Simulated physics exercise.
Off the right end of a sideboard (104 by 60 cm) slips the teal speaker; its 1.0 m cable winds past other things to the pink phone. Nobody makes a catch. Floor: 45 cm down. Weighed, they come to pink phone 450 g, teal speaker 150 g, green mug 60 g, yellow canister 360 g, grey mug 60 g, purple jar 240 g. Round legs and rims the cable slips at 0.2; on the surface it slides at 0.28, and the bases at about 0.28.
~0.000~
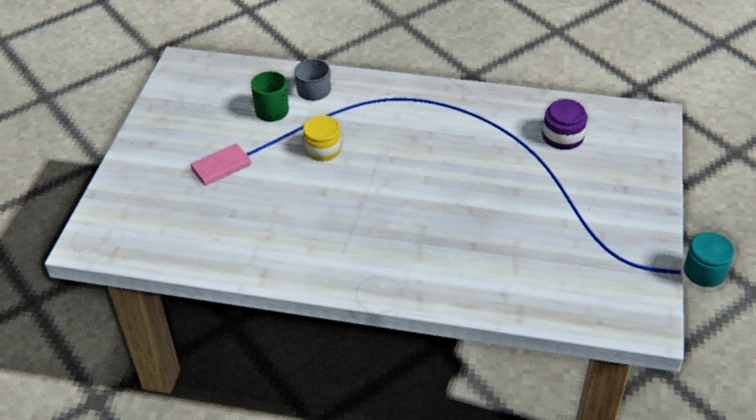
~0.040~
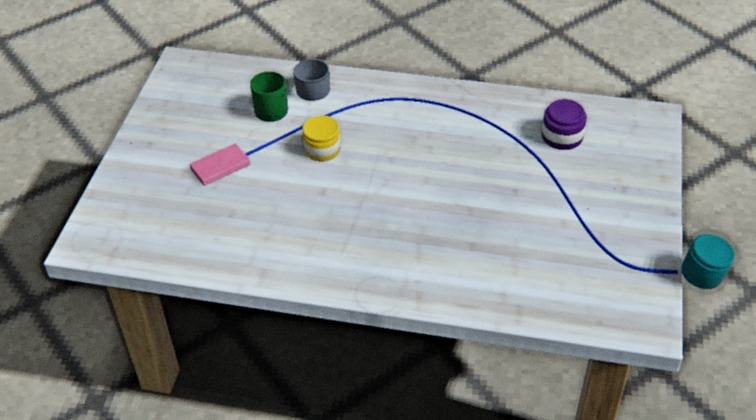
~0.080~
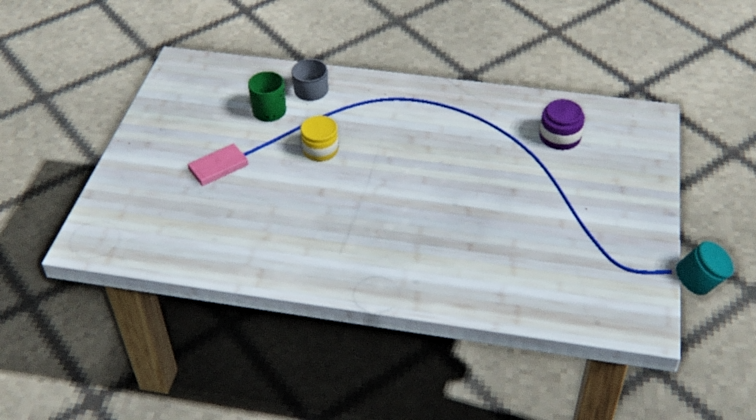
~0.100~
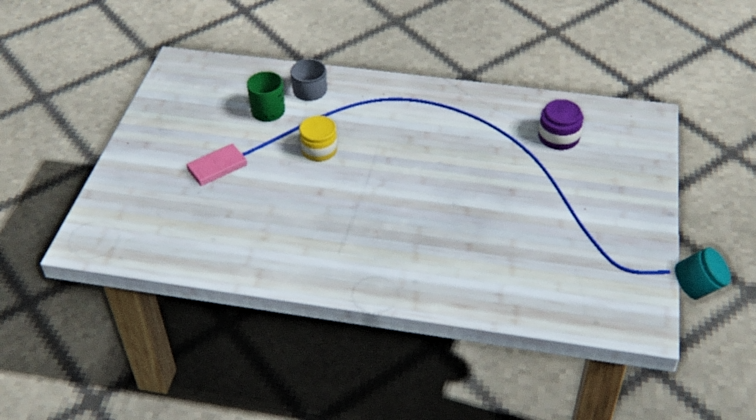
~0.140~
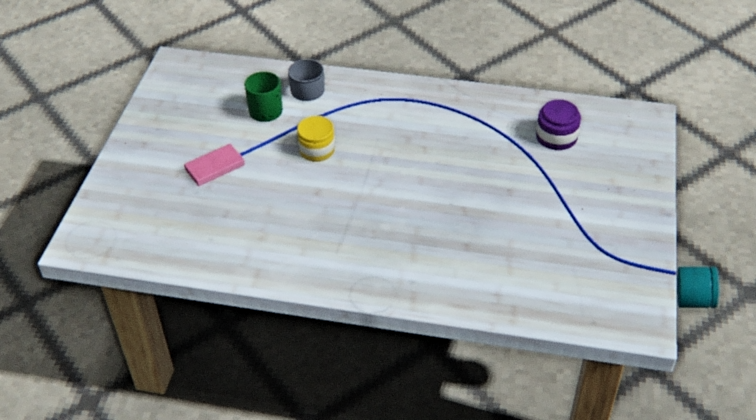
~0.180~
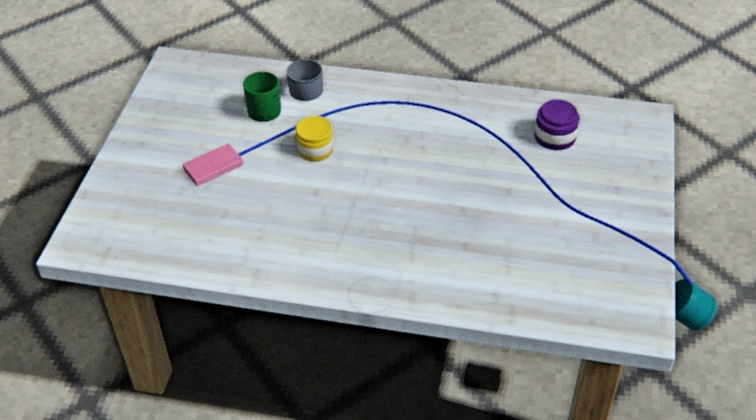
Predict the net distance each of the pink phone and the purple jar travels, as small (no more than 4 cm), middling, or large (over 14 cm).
Prediction: The pink phone middling, the purple jar small.
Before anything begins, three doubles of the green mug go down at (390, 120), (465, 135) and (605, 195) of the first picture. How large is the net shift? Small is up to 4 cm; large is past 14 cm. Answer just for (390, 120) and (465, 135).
Result, in order: Major / major.
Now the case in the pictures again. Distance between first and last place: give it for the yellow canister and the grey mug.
The yellow canister ends up 4 cm from where it began, and the grey mug 0 cm.
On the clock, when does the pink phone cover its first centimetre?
Pink phone at 0.34 s on the clock.
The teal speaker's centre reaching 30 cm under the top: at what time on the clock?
At 0.75 s.
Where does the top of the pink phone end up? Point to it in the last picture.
You'll find it ending up somewhere near (251, 155).
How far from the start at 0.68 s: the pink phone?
The pink phone is 6 cm out of place.
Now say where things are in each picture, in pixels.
In the first frame, pink phone (220, 161); purple jar (567, 110); cable runs through (622, 260) (560, 186) (489, 122) (388, 100) (297, 130).
In the second frame, teal speaker (712, 249); cable runs through (619, 261) (488, 122) (297, 130).
In the third frame, teal speaker (705, 268); cable runs through (614, 262) (486, 122) (295, 130).
In the fourth frame, teal speaker (703, 274); cable runs through (613, 262) (485, 122) (293, 130).
In the fifth frame, teal speaker (697, 287); cable runs through (617, 259) (483, 122) (291, 130).
In the sixth frame, pink phone (213, 161); purple jar (559, 111); cable runs through (649, 246) (554, 193) (482, 127) (382, 103) (290, 130).
By 0.4 s, the cable's tail end at (256, 154); pink phone 3 cm off its start, teal speaker over the edge, yellow canister 4 cm off its start.
By 0.7 s, the cable's tail end at (269, 156); pink phone 5 cm off its start, teal speaker over the edge, yellow canister 4 cm off its start.
By 0.9 s, the cable's tail end at (272, 156); pink phone 6 cm off its start at (244, 156), teal speaker over the edge, yellow canister 4 cm off its start at (314, 143).
By 1.2 s, the cable's tail end at (278, 155); pink phone 7 cm off its start, teal speaker over the edge, yellow canister 4 cm off its start.
By 2.4 s, the cable's tail end at (280, 155); pink phone 7 cm off its start at (251, 155), purple jar 0 cm off its start at (559, 111), teal speaker over the edge, yellow canister 4 cm off its start at (314, 143).
